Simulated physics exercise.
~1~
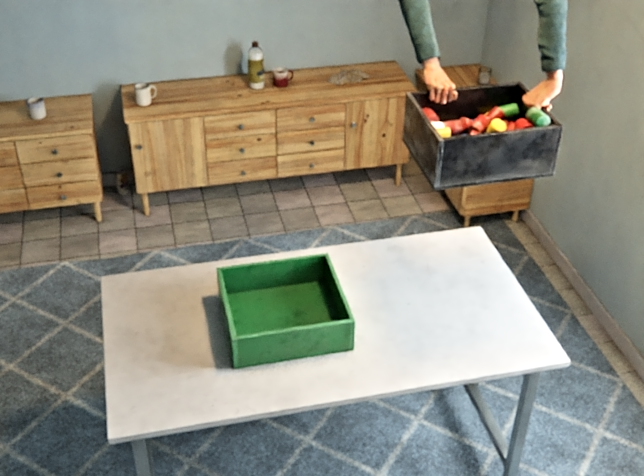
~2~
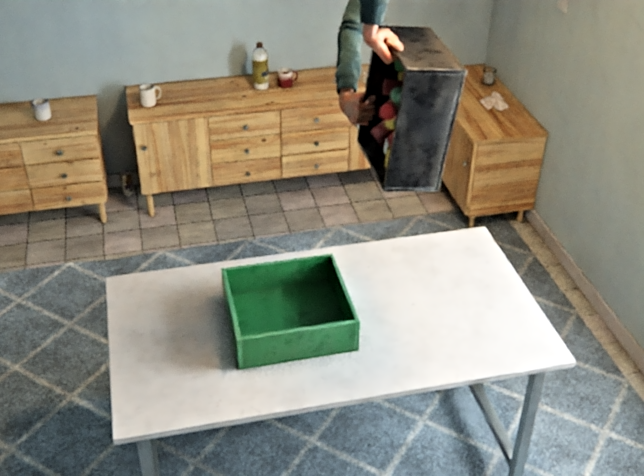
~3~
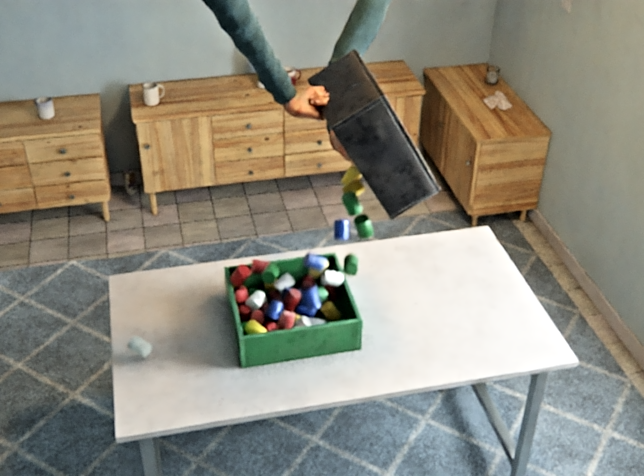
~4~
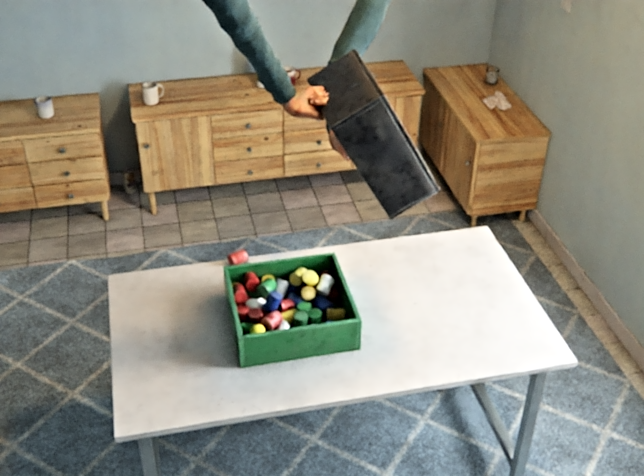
A pair of hands tipped a black crate over a white table, sending a stream of small colourful jars tumbling into the green box below, until the crate hung empty and nearly all the visible jars lay heaped inside the box.
